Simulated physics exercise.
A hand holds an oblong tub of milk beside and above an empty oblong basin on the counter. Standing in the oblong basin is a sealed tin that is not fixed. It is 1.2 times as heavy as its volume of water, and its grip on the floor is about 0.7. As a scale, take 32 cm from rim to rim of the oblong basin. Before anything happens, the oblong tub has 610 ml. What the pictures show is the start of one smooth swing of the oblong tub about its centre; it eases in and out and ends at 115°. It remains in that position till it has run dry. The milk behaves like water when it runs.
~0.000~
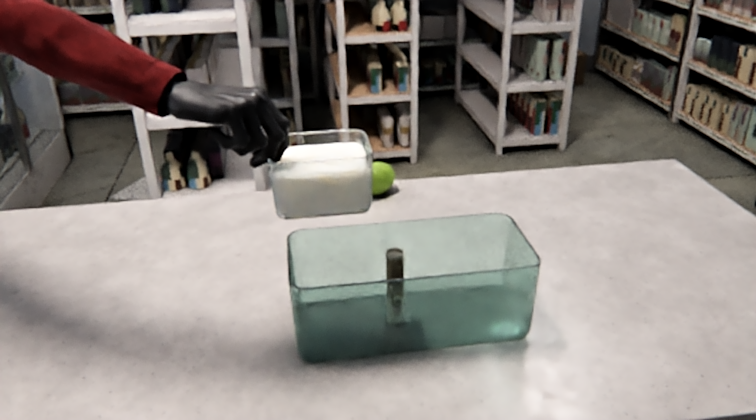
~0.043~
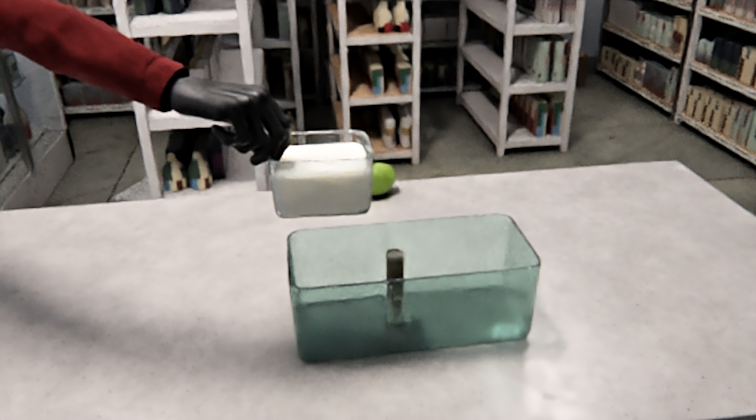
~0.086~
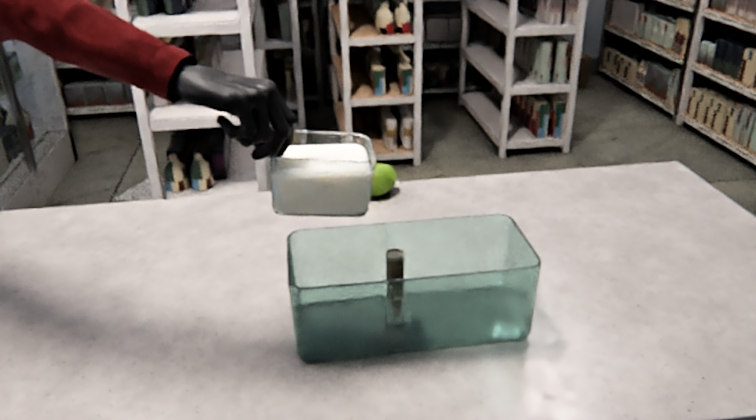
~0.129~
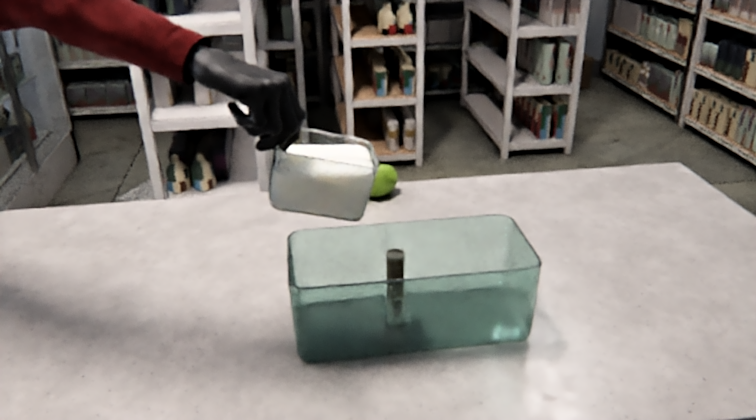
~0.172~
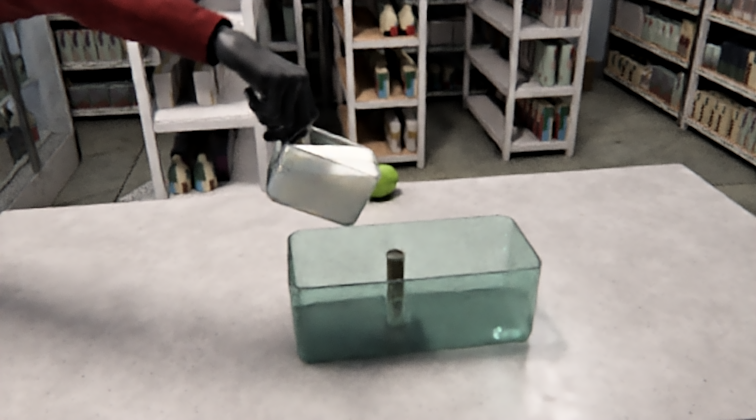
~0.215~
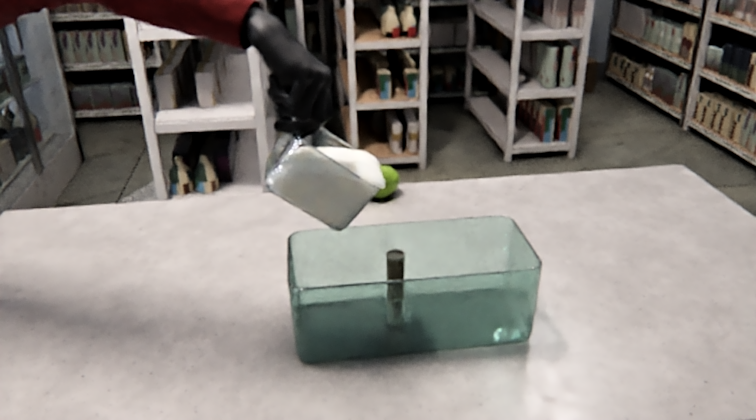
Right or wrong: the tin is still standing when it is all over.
Right, it is still standing.
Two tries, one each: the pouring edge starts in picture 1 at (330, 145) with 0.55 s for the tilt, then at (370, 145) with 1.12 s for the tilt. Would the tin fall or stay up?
The tin overturns the first time and stays vertical the second time.
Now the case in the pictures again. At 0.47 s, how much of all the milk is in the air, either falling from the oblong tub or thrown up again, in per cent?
Roughly 34 percent.
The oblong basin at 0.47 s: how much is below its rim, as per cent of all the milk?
Roughly 50 percent of it.
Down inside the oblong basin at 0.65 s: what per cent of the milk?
About 94 %.
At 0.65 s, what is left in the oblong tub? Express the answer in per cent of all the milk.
About 1 per cent.
By 0.47 s the tilt is 108° and 17 per cent is still to pour; the tin stands where it began.
By 0.65 s the tilt is 115° and 1 per cent is still to pour; the tin stands where it began.
By 0.84 s the tilt is 115° and 0 per cent is still to pour; the tin stands where it began.
By 1.05 s the tilt is 115° and 0 per cent is still to pour; the tin stands where it began.
At rest the tin stands where it began.
